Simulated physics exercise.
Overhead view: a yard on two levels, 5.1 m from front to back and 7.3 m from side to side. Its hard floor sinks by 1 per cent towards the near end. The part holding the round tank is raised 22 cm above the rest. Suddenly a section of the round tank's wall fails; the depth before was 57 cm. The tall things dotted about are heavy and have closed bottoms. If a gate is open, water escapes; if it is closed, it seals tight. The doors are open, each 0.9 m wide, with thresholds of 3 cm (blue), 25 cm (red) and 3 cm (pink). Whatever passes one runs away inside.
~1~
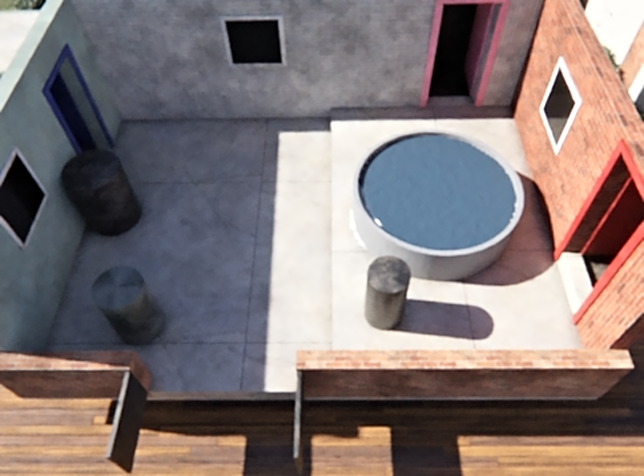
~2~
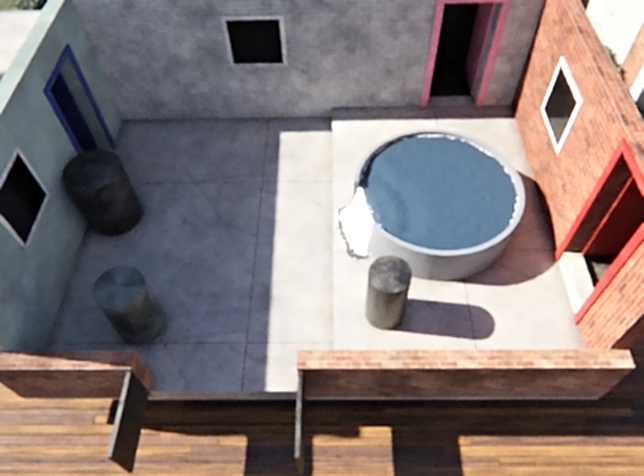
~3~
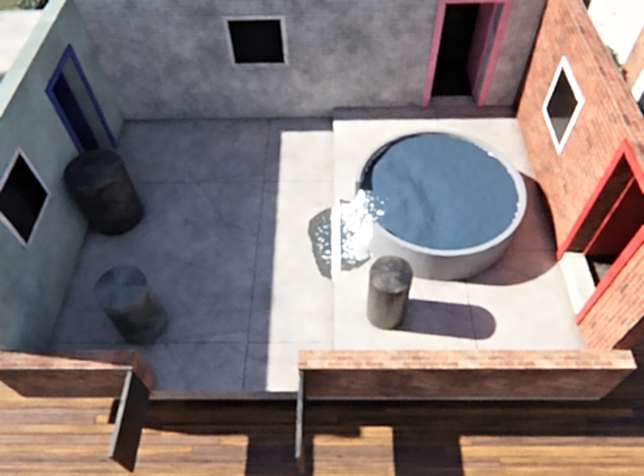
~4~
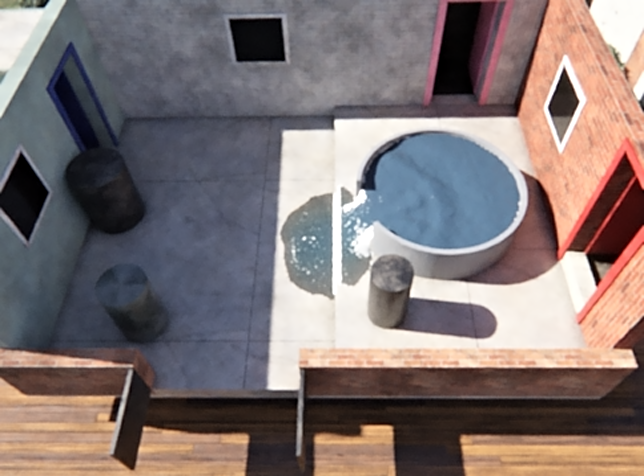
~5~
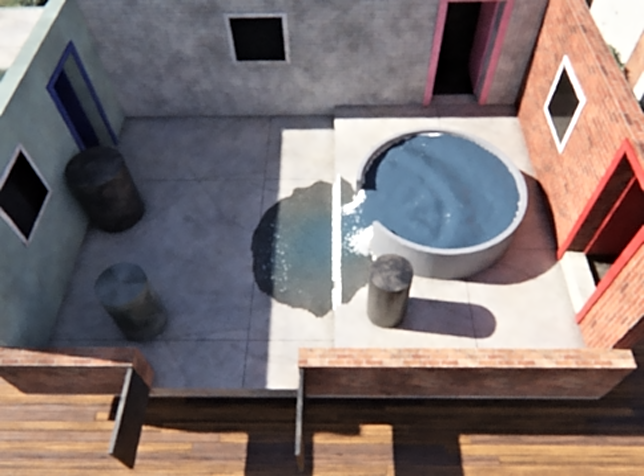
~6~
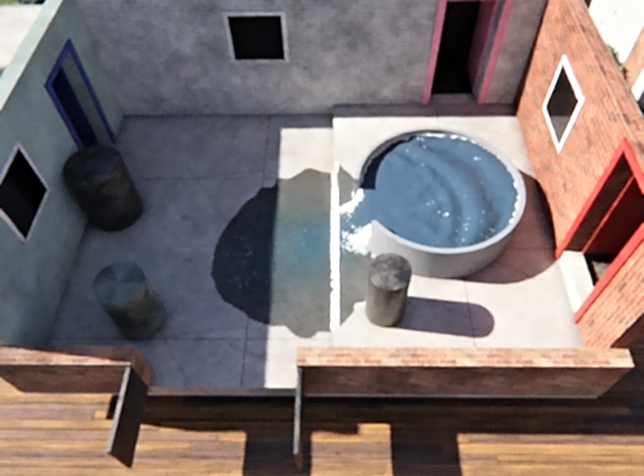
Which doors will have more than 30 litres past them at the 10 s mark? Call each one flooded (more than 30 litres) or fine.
Blue door: Flooded, red door: Fine, pink door: Fine.
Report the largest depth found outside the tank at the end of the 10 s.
Around 10 centimetres deep.
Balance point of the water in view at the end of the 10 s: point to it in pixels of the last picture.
The water's centre sits at about (267, 228).
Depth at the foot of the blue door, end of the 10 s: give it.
The depth there is near 7.0 cm.
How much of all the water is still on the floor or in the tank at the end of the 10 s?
Some 70 per cent remains.
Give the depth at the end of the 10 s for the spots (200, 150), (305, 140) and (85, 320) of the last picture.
Reading - approx. 6 / 5 / 10 cm.
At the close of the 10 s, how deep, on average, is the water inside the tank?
I'd put the average depth near 13 cm.
A moment later water covers 35 % of the floor and is deepest (30 cm) near (353, 230); blue door not reached, red door not reached, pink door not reached.
Soon after water covers 45 % of the floor and is deepest (26 cm) near (353, 230); blue door not reached, red door not reached, pink door not reached.
Next water covers 50 % of the floor and is deepest (26 cm) near (38, 368); blue door 8 cm at the sill, 27 L in, red door not reached, pink door not reached.
Later on water covers 55 % of the floor and is deepest (16 cm) near (38, 368); blue door 8 cm at the sill, 61 L in, red door not reached, pink door not reached.
At the end water covers 65 % of the floor and is deepest (10 cm) near (38, 368); blue door 7 cm at the sill, 100 L in, red door not reached, pink door not reached.
